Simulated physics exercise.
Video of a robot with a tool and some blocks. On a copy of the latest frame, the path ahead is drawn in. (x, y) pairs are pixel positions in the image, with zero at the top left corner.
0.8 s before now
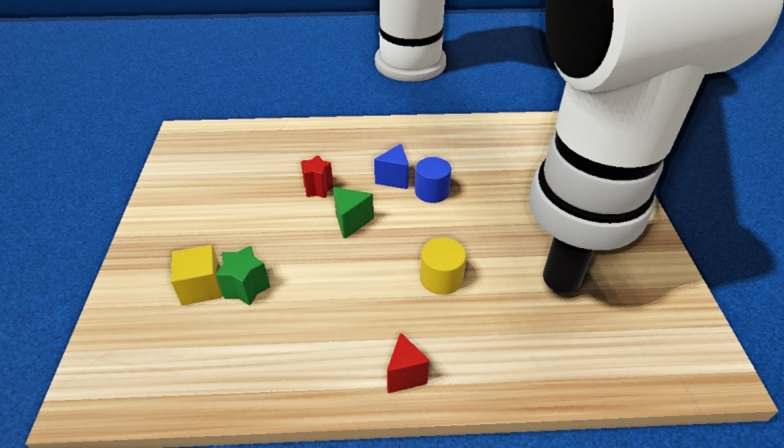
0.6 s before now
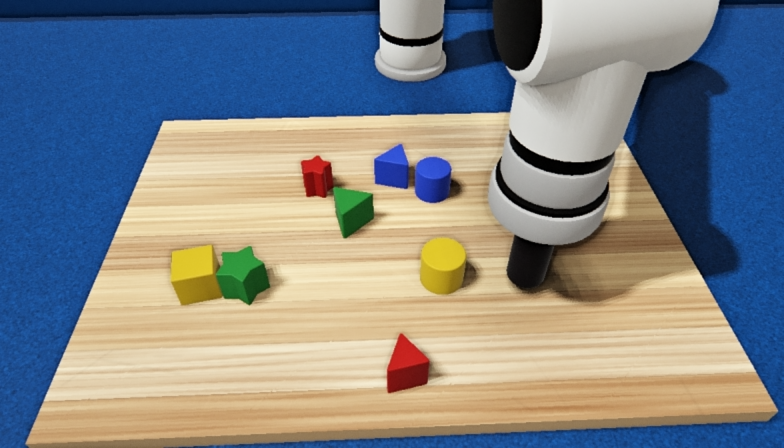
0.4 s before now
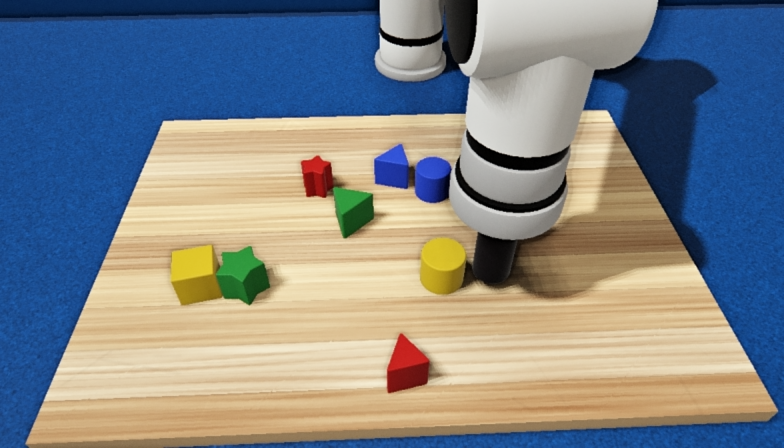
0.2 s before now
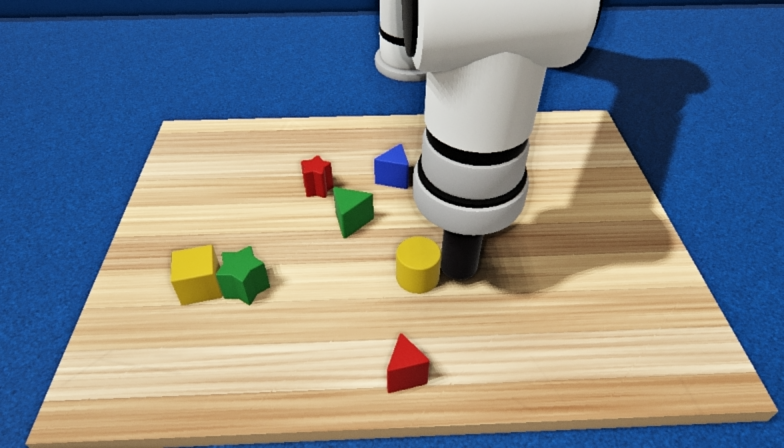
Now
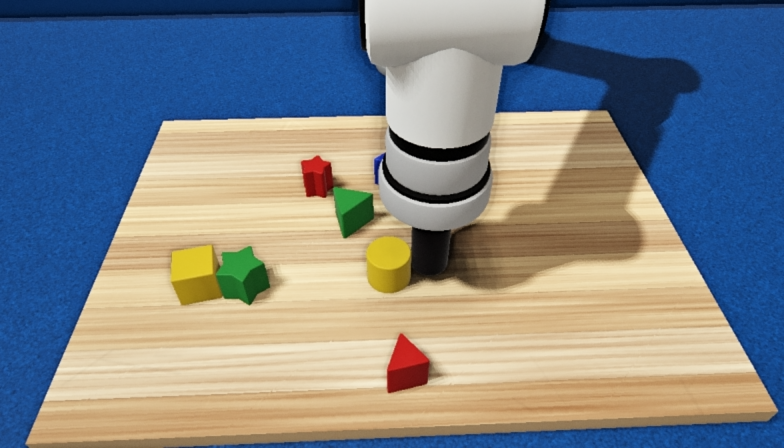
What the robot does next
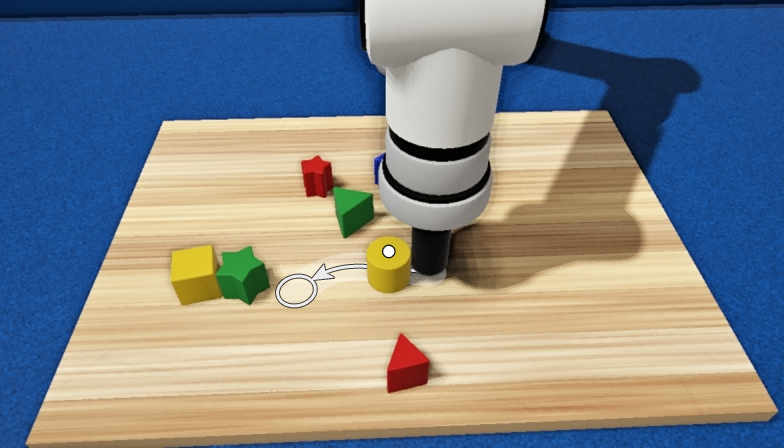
On a wooden board scattered with colorful blocks, a white robot arm with a black tip moved left to the yellow round block, then pushed it a short way left while the visible others stayed put.
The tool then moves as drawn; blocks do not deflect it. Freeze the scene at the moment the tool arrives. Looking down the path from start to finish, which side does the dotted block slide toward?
Picture yourself facing from the start of the path to its end: The dotted block moves off to your left.
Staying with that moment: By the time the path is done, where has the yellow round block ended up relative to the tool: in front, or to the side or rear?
In front, I predict.
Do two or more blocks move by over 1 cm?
In short: No.
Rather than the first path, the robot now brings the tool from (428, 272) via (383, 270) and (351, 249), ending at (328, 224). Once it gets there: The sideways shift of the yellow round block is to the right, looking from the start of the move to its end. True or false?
The statement is false.
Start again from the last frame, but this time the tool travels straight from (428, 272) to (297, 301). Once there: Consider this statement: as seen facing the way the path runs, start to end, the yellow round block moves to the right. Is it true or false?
My answer: True.
Path on the board, from (428, 272) over (382, 268) and (336, 269) to (297, 291); the dot is on the yellow round block.
On the path given first. One third of the way, tool at (382, 259); yellow round block at (343, 256).
Two thirds of the way, tool at (335, 260); yellow round block at (303, 268).
At the end, tool at (295, 282); green star in place; yellow round block at (269, 298).
